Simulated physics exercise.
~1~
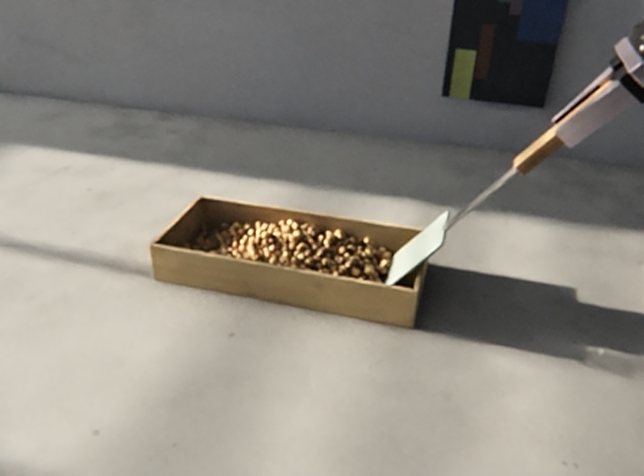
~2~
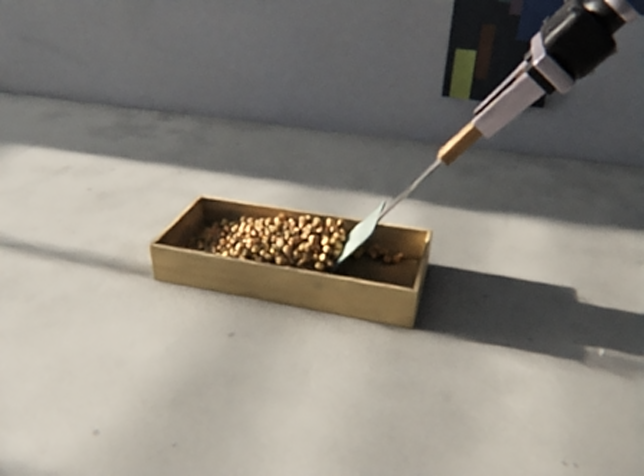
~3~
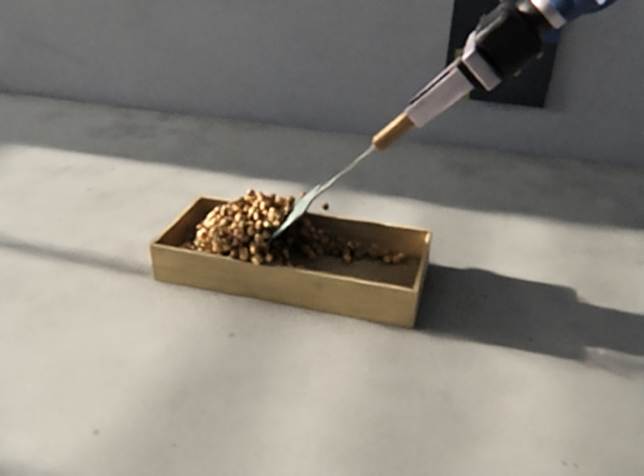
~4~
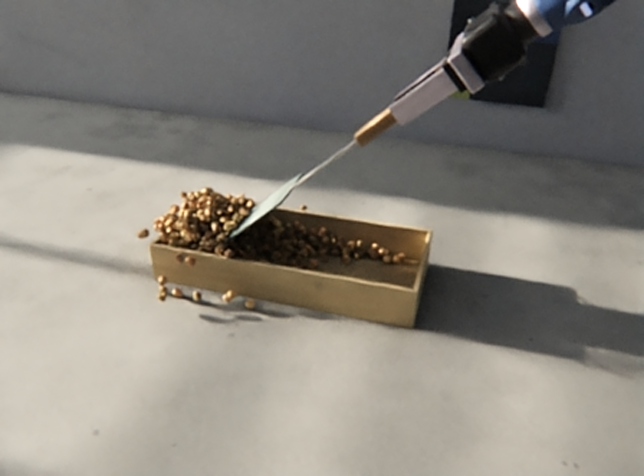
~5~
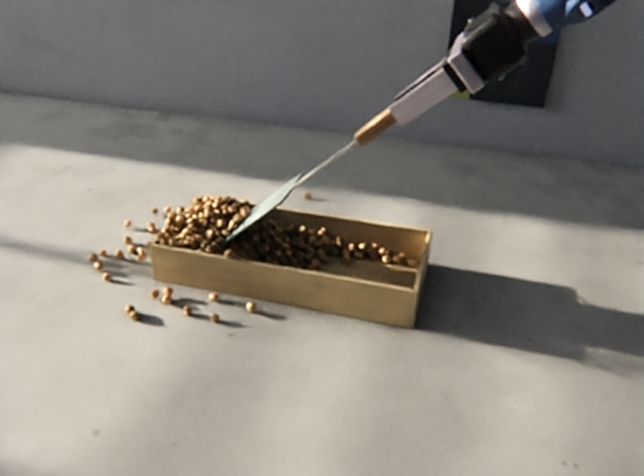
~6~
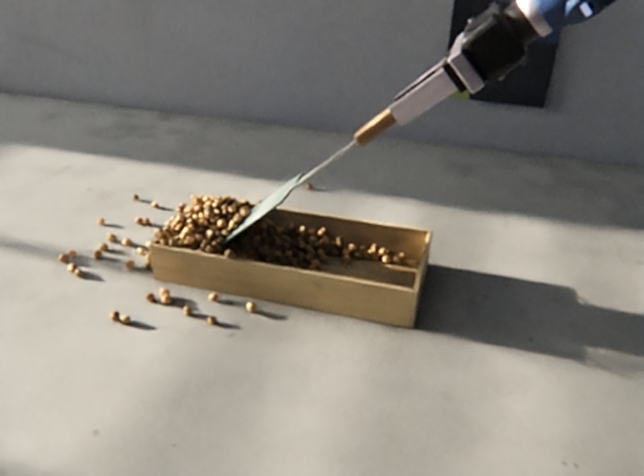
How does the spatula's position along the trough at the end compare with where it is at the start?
At the start the spatula is at the right end of the trough, and at the end it is well to the left, with its blade resting in the heap near the left end.
